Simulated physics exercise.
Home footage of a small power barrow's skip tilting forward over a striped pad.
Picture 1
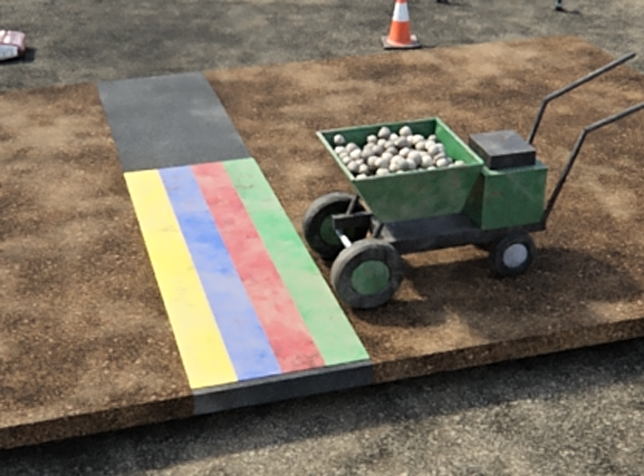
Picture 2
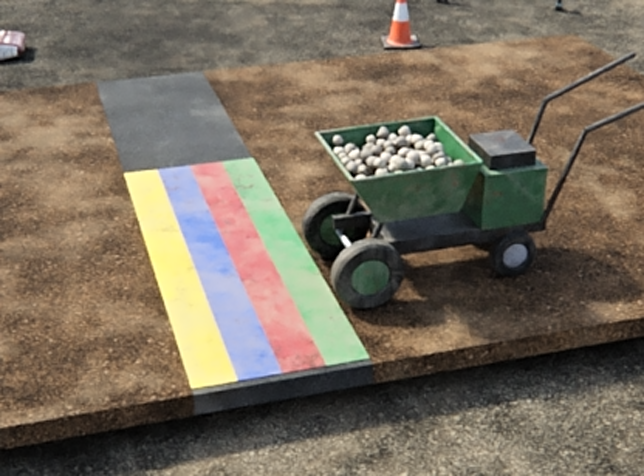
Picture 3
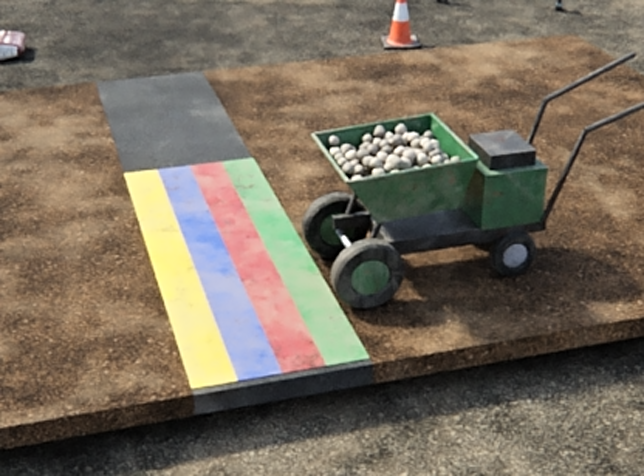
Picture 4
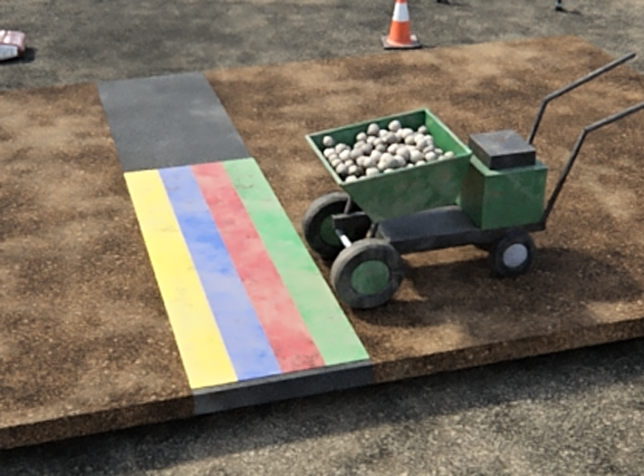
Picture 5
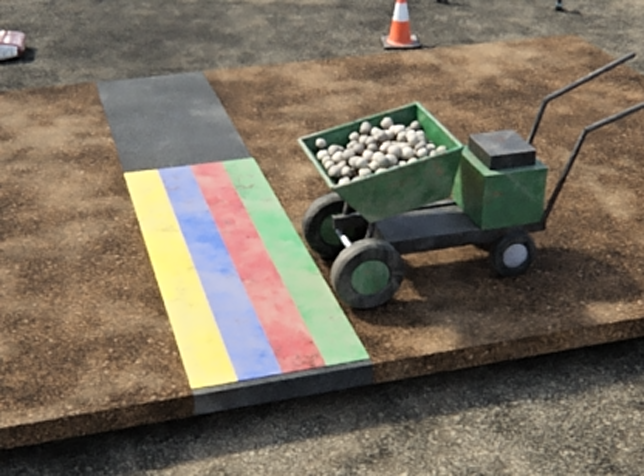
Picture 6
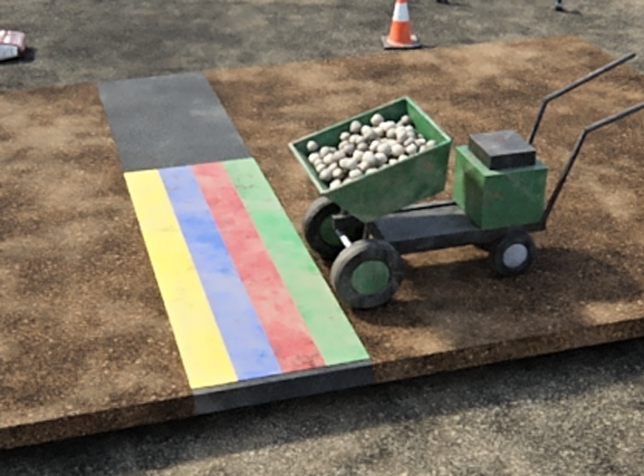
On a brown platform set on rough paved ground, a green power barrow loaded with pale river pebbles stands beside a pad striped yellow, blue, red and green. Its skip sits level at first, then tilts slightly forward to the left, and tilts further until clearly tipped, the pebbles still inside.
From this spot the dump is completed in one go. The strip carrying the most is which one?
That would be the blue strip.
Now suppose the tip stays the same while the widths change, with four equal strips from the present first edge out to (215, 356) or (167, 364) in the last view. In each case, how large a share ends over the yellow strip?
About 30 % and 20 %.
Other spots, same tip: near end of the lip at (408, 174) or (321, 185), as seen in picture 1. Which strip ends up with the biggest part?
So the first one goes to red and the second to the yellow strip.
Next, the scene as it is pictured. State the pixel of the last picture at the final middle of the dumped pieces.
The centre comes to rest close to (217, 294).
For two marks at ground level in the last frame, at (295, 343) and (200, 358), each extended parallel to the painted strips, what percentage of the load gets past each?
Respectively 90 and 20 %.
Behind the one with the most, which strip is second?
Second: The strip in yellow.
Just after the last frame, skip tipped steeply; every one in the skip.
A moment on, skip tipped steeply; the larger part in the skip; about a tenth over the blue strip; just a few over the yellow strip; just a few falling.
Further on, skip tipped right over; roughly a third in the skip; just a few over the red strip; roughly a quarter over the blue strip; roughly a quarter over the yellow strip; about a tenth off the paint.
When it is over, skip tipped right over; just a few in the skip; just a few over the green strip; about a tenth over the red strip; roughly half over the blue strip; roughly a quarter over the yellow strip; about a tenth off the paint.
